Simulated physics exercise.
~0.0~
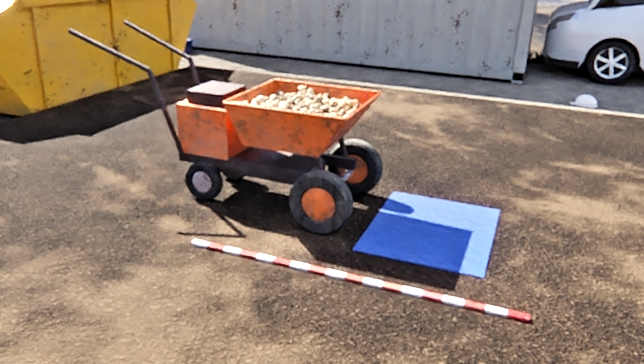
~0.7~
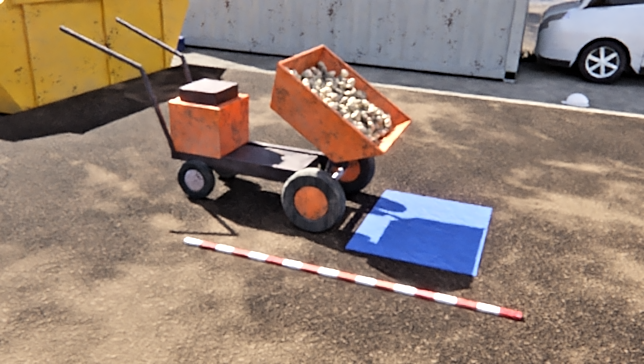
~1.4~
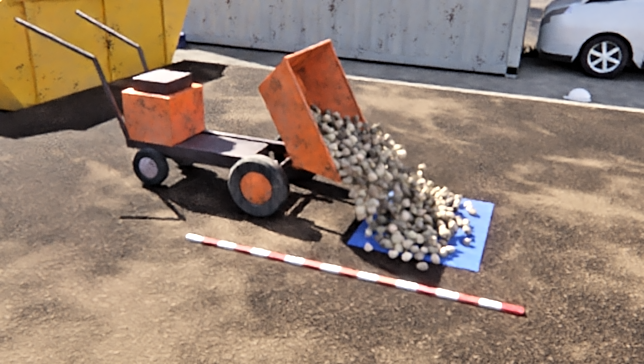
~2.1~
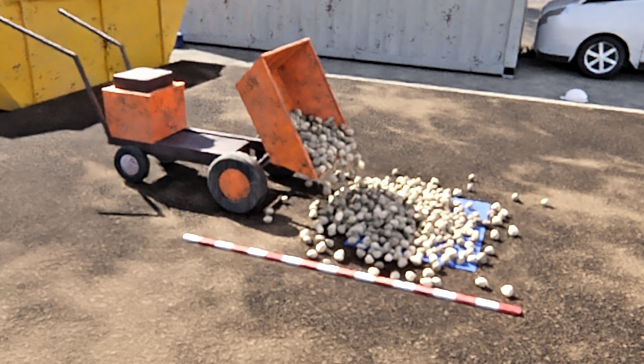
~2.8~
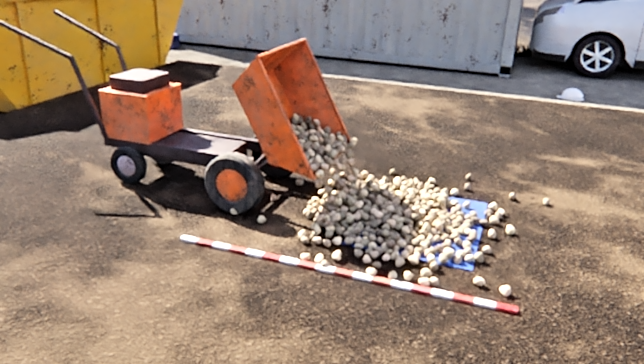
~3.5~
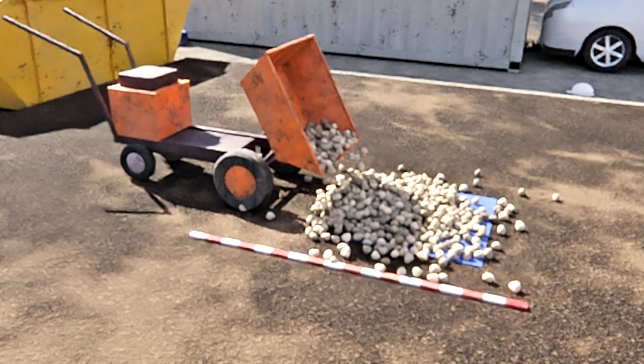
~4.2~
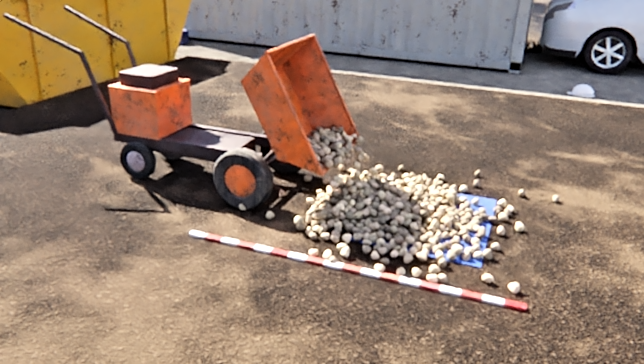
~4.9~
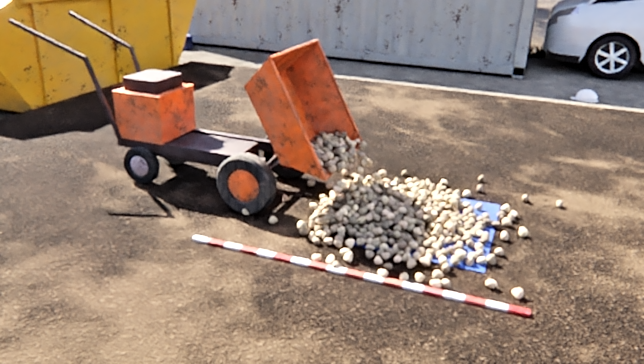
An orange powered barrow full of round, pale stones stands on rough ground, its front toward a flat blue sheet, with a red and white striped pole lying alongside. Its tray begins to tip forward, the stones still held inside. As it tilts steeply, the stones pour over the lip onto the sheet, and the barrow draws back to the left. More spill in the widening gap, and a few roll beyond the sheet. The tray stays steeply tipped, some stones still at its mouth, above a broad heap covering much of the sheet and the ground before it.
